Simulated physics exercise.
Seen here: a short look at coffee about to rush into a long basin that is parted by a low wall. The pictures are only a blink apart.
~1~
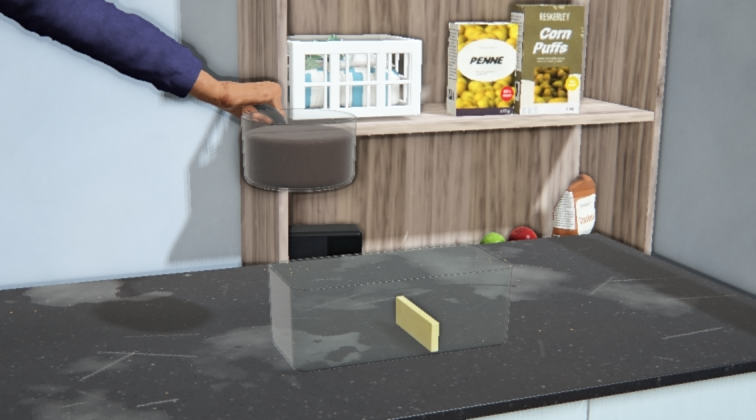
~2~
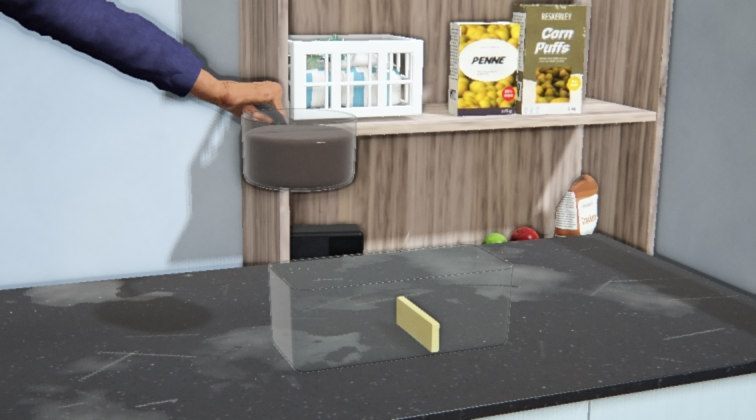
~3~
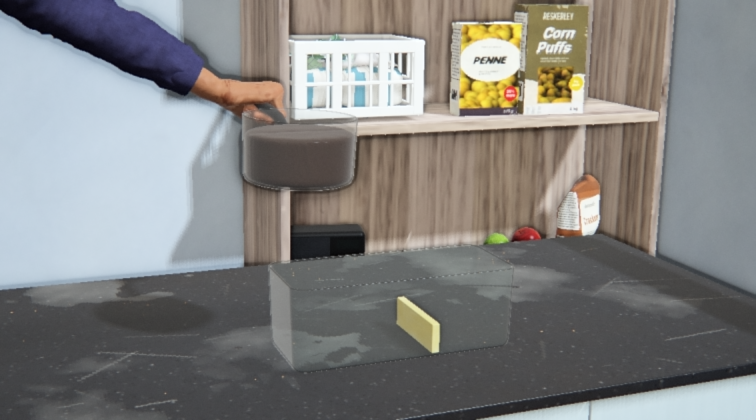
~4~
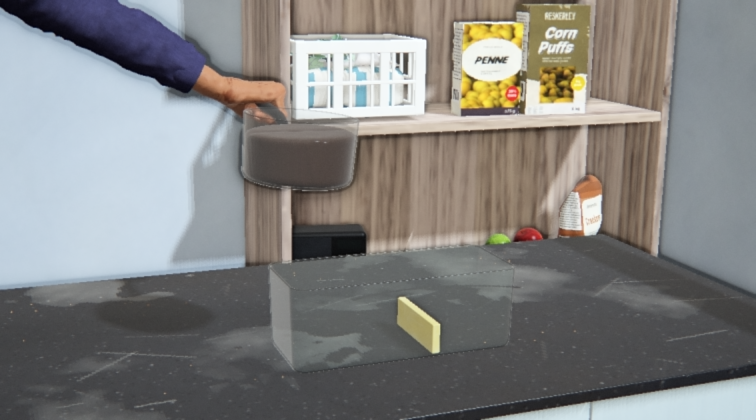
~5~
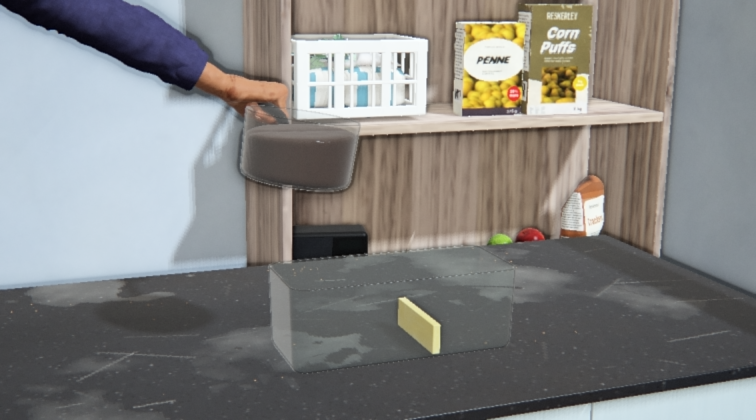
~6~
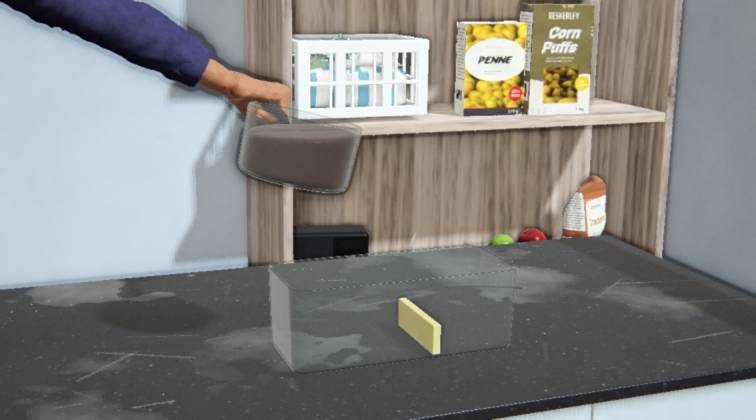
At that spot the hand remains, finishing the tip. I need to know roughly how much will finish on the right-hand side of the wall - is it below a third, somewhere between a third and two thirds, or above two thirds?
Expect below a third of it there.
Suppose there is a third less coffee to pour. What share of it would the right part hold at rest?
Close to 5 per cent.
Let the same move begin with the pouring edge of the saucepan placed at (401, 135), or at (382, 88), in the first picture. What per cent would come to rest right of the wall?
Roughly 55 % and 45 %.
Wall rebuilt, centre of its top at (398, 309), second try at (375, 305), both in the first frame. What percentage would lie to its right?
Roughly 45 % and then 70 %.
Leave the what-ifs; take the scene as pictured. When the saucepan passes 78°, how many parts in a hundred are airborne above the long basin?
Around 35 percent.
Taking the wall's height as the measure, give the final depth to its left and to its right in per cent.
The left comes to 70 % and the right to 30 %.
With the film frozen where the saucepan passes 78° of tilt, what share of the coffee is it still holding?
55 in a hundred.
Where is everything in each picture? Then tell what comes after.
Tilt 0°; pouring edge (352, 116); surface from (245, 136) to (349, 130); the long basin's rim runs from (280, 278) to (494, 256); the wall's top is at (417, 311), in the first picture.
Tilt 1°; pouring edge (352, 116); surface from (245, 135) to (349, 130), in the second picture.
Tilt 2°; pouring edge (353, 117); surface from (246, 135) to (350, 130), in the third picture.
Tilt 5°; pouring edge (355, 120); surface from (246, 134) to (351, 131), in the fourth picture.
Tilt 8°; pouring edge (356, 123); surface from (246, 134) to (352, 131), in the fifth picture.
Tilt 13°; pouring edge (358, 127); surface from (246, 134) to (353, 132), in the sixth picture.
A moment on, the saucepan is tipped on its side and 56 per cent is still to pour, 7 is left of the wall and 0 right of it.
Next, the saucepan is tipped right over and 7 per cent is still to pour, 70 is left of the wall and 11 right of it.
Then the saucepan is tipped right over and 0 per cent is still to pour, 79 is left of the wall and 14 right of it.
Later the saucepan is tipped right over and 0 per cent is still to pour, 78 is left of the wall and 16 right of it.
Finally, 78 per cent lies left of the wall, 16 right of it and 6 outside.
